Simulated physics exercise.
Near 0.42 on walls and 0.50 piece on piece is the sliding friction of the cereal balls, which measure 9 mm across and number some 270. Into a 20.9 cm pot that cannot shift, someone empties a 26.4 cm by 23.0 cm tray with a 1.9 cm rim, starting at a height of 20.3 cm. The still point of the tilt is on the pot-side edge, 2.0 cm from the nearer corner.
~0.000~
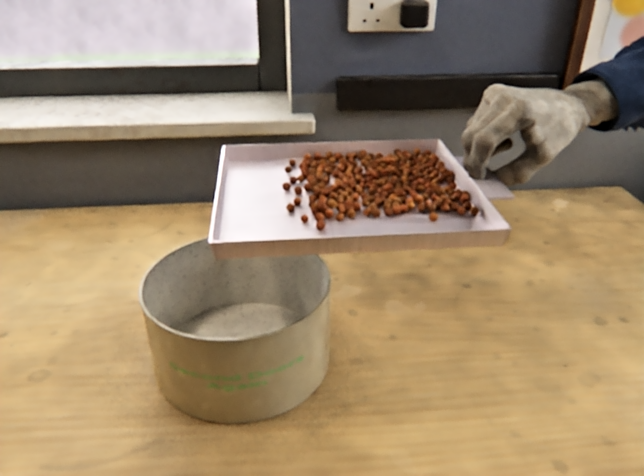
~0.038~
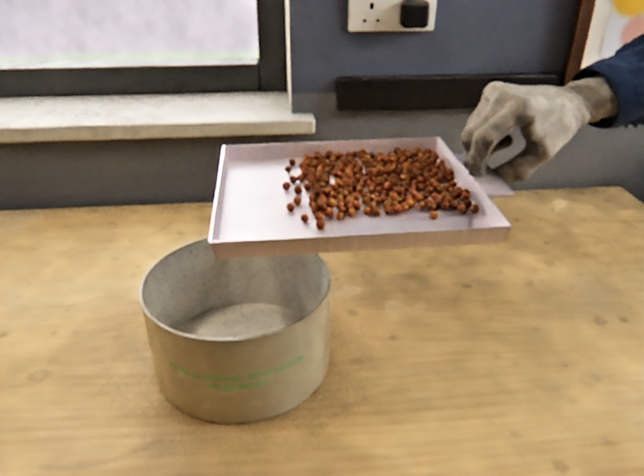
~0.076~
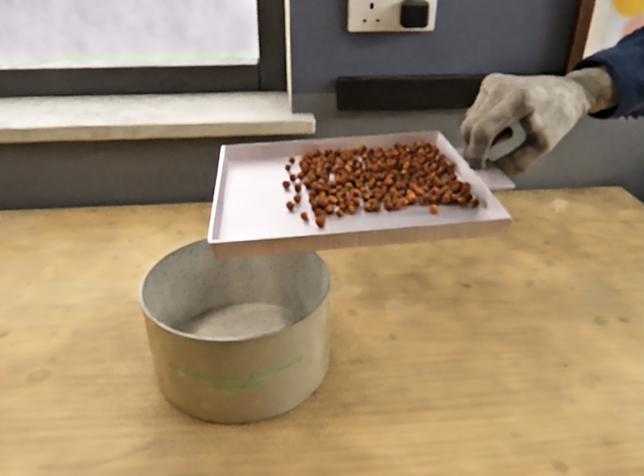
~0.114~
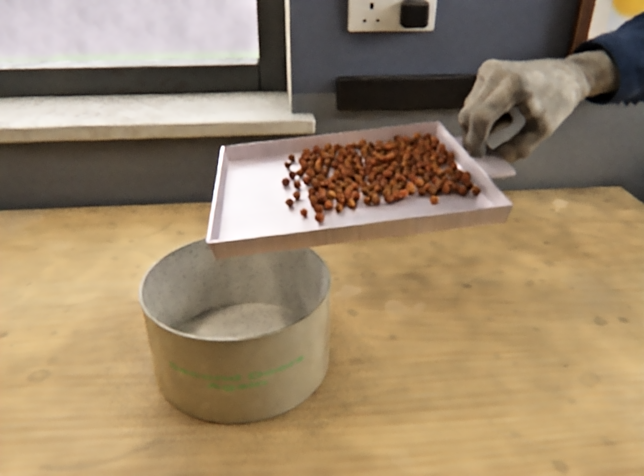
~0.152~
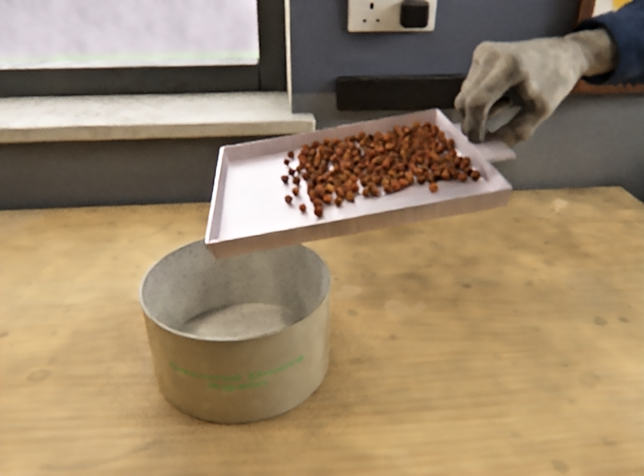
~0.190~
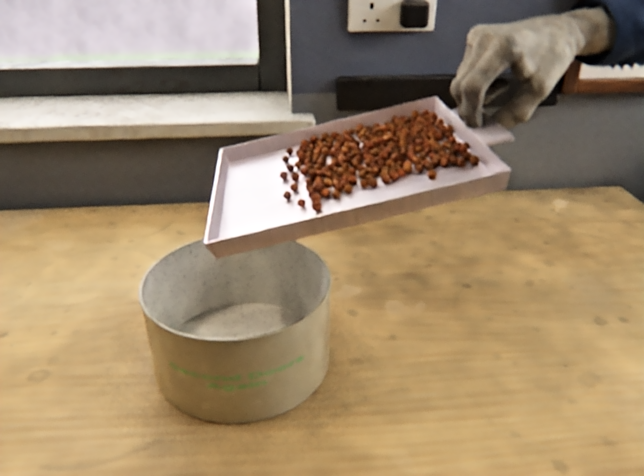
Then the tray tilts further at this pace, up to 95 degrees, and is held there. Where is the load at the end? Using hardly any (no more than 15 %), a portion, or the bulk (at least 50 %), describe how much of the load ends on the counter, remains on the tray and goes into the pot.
Counter: A portion, tray: Hardly any, pot: The bulk.
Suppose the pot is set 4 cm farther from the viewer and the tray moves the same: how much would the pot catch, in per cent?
About 80 %.
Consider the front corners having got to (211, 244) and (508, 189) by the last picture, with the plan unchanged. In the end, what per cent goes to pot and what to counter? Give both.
You'd end with pot at 5 and counter at 95.
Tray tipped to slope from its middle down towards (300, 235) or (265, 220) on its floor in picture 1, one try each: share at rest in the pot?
The share comes to about 0 in a hundred, then about 15 in a hundred.
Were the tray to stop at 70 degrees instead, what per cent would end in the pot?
Around 20 %, I reckon.
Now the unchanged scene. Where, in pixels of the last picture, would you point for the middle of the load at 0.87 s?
The load's centre is near (219, 188) at that time.
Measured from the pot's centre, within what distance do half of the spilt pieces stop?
I'd say around 20 centimetres.
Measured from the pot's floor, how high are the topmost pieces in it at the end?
I'd put it at close to 2.0 centimetres.
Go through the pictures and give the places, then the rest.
In the first frame, tray tilt 0 degrees, front corners at (214, 240) and (506, 227); middle of the pieces at (376, 183); pot at (237, 279).
In the second frame, tray tilt 1 degrees, front corners at (214, 240) and (506, 224); middle of the pieces at (376, 181).
In the third frame, tray tilt 2 degrees, front corners at (213, 240) and (506, 216); middle of the pieces at (376, 177).
In the fourth frame, tray tilt 5 degrees, front corners at (212, 240) and (507, 203), lowest corner left back; middle of the pieces at (376, 171).
In the fifth frame, tray tilt 9 degrees, front corners at (211, 240) and (506, 186), lowest corner left back; middle of the pieces at (375, 162).
In the sixth frame, tray tilt 13 degrees, front corners at (209, 240) and (504, 169), lowest corner left back; middle of the pieces at (373, 153); pot at (237, 279). Its pace works out near 95 degrees a second.
After 0.60 s, tilt 52 degrees; the tray holds 100 %, the pot 0 %.
Then, at 0.87 s, tilt 79 degrees; the tray holds 60 %, the pot 15 %.
After 1.25 s, tilt 95 degrees; the tray holds 20 %, the pot 25 %.
By 2.2 s all is still; counter 40 %, tray 0 %, pot 60 %.
